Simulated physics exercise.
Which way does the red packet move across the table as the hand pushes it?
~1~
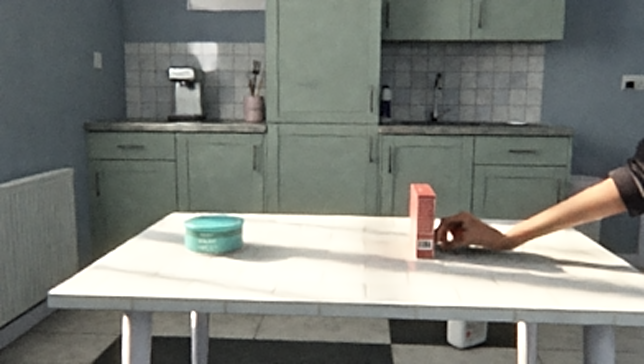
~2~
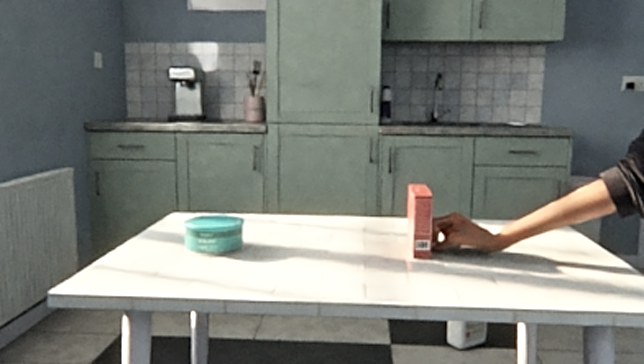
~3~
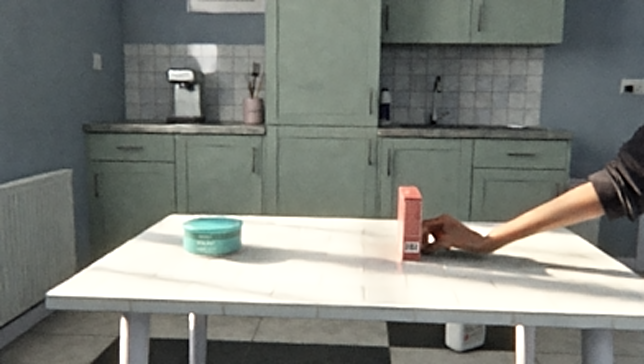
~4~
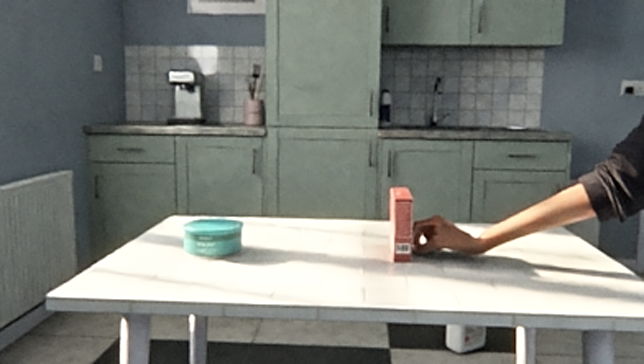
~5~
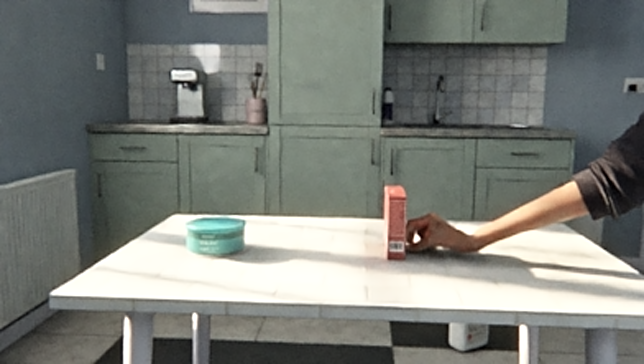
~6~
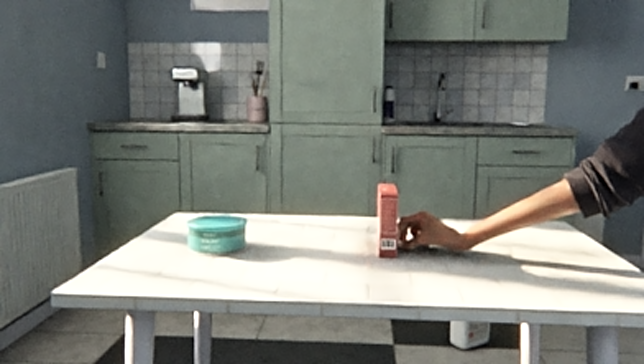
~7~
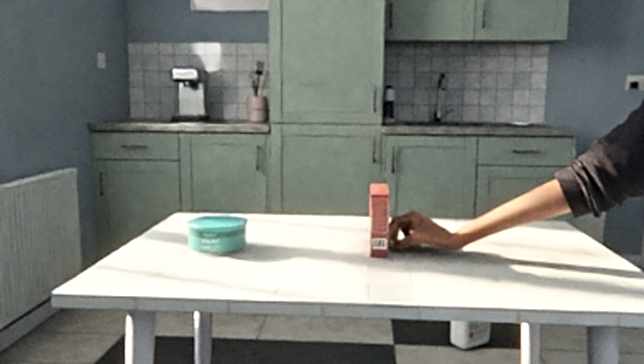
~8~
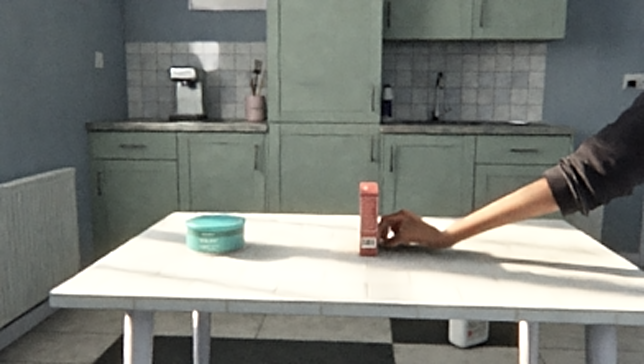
The red packet moves to the left, sliding towards the side of the table where the turquoise tub sits.
